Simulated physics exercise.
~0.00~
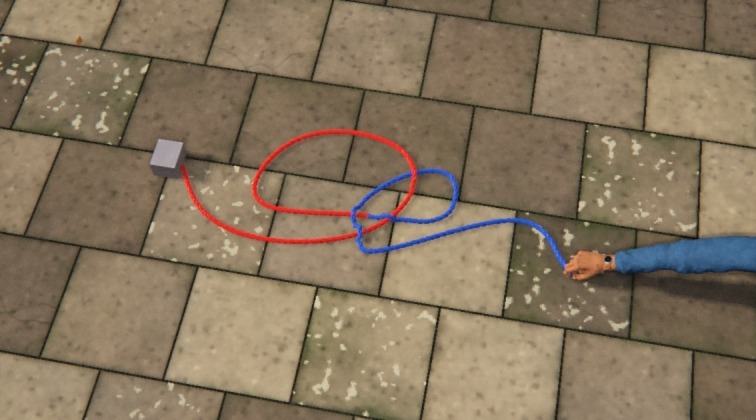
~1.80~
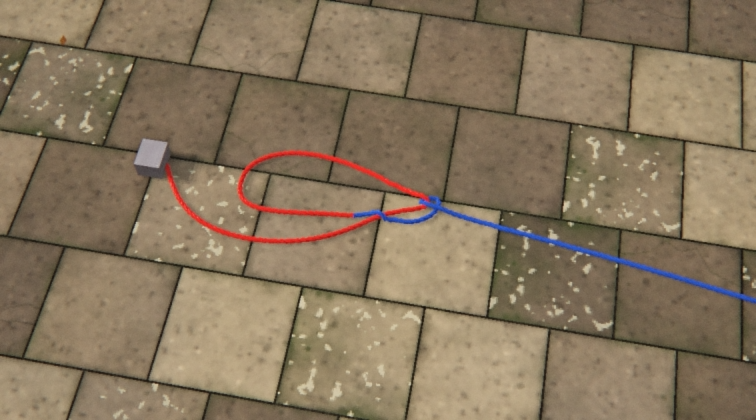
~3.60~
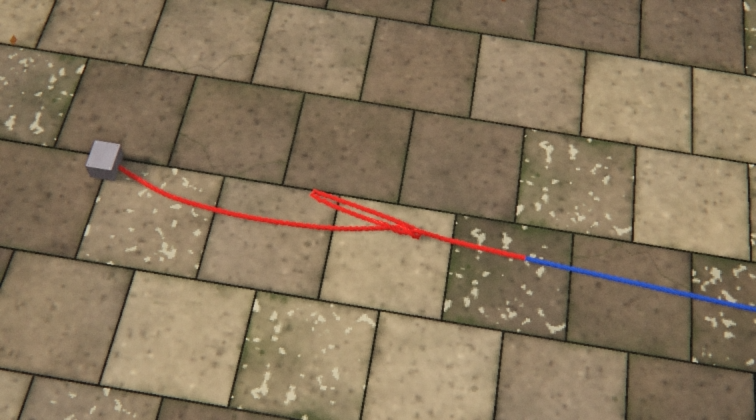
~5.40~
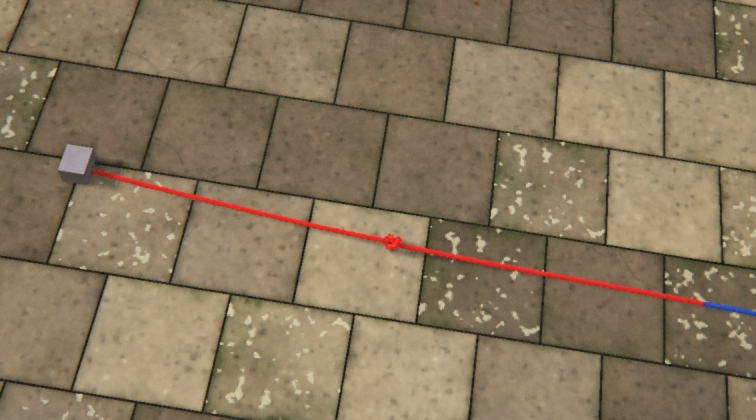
A rope, red on its left part and blue on its right, lies in loose loops across a yard of brown and grey paving slabs, seen from above at a slant. Its left end is fixed to a small grey block, and a hand in a blue sleeve holds the right end. The hand draws the blue end away to the right and leaves view as the camera pans slightly right. The blue loop tightens and vanishes, then the red loop narrows to a thin sliver. Finally the rope stretches nearly straight, with a small red knot left in it.
